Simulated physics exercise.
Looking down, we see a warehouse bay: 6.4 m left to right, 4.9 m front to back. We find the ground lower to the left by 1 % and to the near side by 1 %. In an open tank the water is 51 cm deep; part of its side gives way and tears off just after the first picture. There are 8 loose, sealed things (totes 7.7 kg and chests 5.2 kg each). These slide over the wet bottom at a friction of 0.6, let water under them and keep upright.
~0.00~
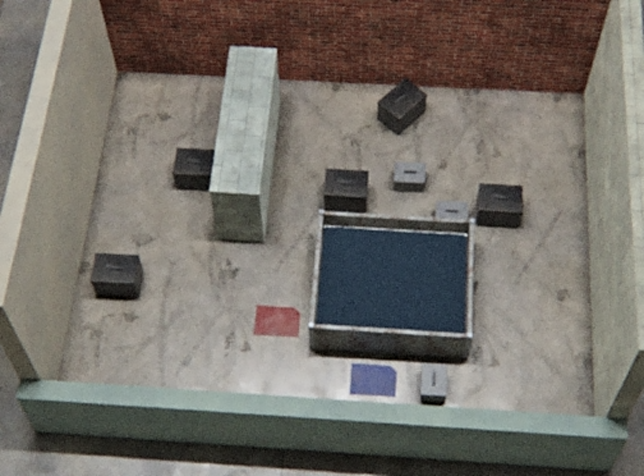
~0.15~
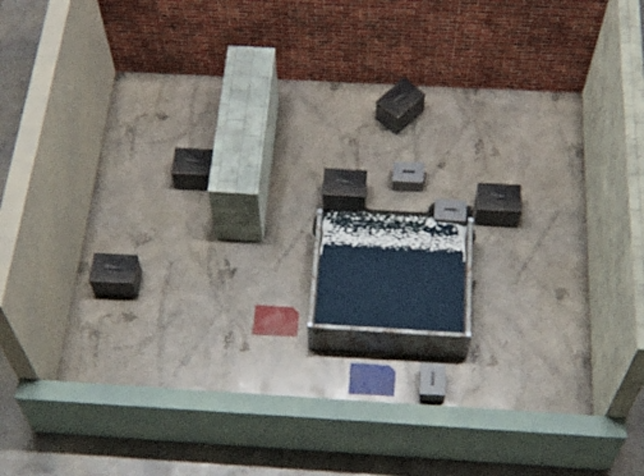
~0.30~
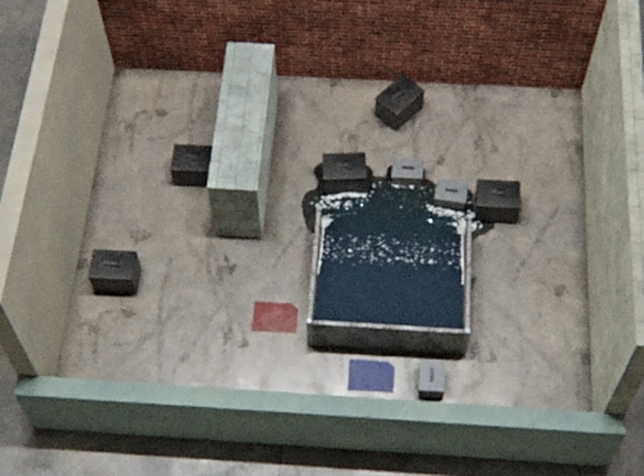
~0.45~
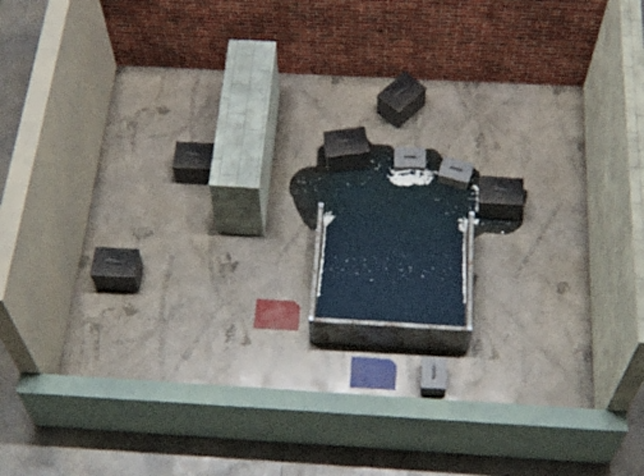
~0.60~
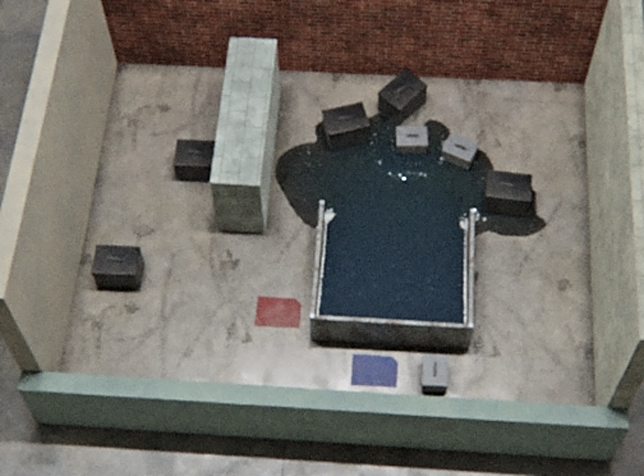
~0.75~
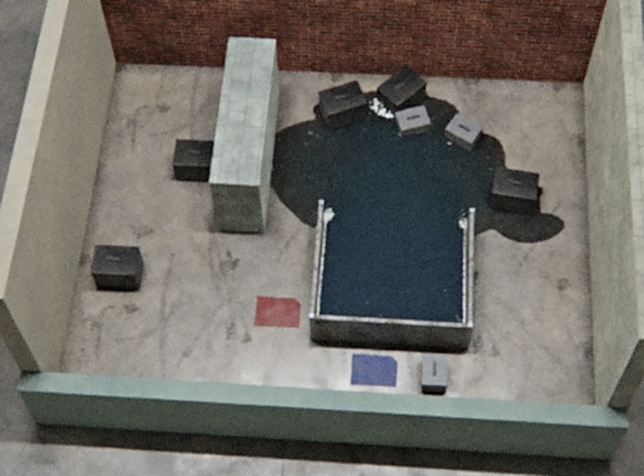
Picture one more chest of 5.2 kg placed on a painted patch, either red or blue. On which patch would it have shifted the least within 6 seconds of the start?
On the blue patch.
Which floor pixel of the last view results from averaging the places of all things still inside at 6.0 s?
Somewhere near (360, 253).
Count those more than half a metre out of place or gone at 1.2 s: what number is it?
I make it 3.
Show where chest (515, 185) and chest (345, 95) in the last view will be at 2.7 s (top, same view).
Somewhere around (547, 179) and (299, 58).
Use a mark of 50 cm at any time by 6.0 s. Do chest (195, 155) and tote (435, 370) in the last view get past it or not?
Result, as listed: Below / below.
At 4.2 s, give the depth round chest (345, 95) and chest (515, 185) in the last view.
I'd estimate 8 cm for the first and 3 cm for the second.
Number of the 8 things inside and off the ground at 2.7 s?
At that moment it comes to 4.
After 1.2 s on red it would be 0 cm off in 0 cm of water; on blue it would be 0 cm off in 0 cm of water.
After 2.7 s on red it would be 0 cm off in 0 cm of water; on blue it would be 0 cm off in 0 cm of water.
After 4.2 s on red it would be 15 cm off in 4 cm of water; on blue it would be 0 cm off in 0 cm of water.
After 6.0 s on red it would be 124 cm off in 8 cm of water; on blue it would be 1 cm off in 2 cm of water.
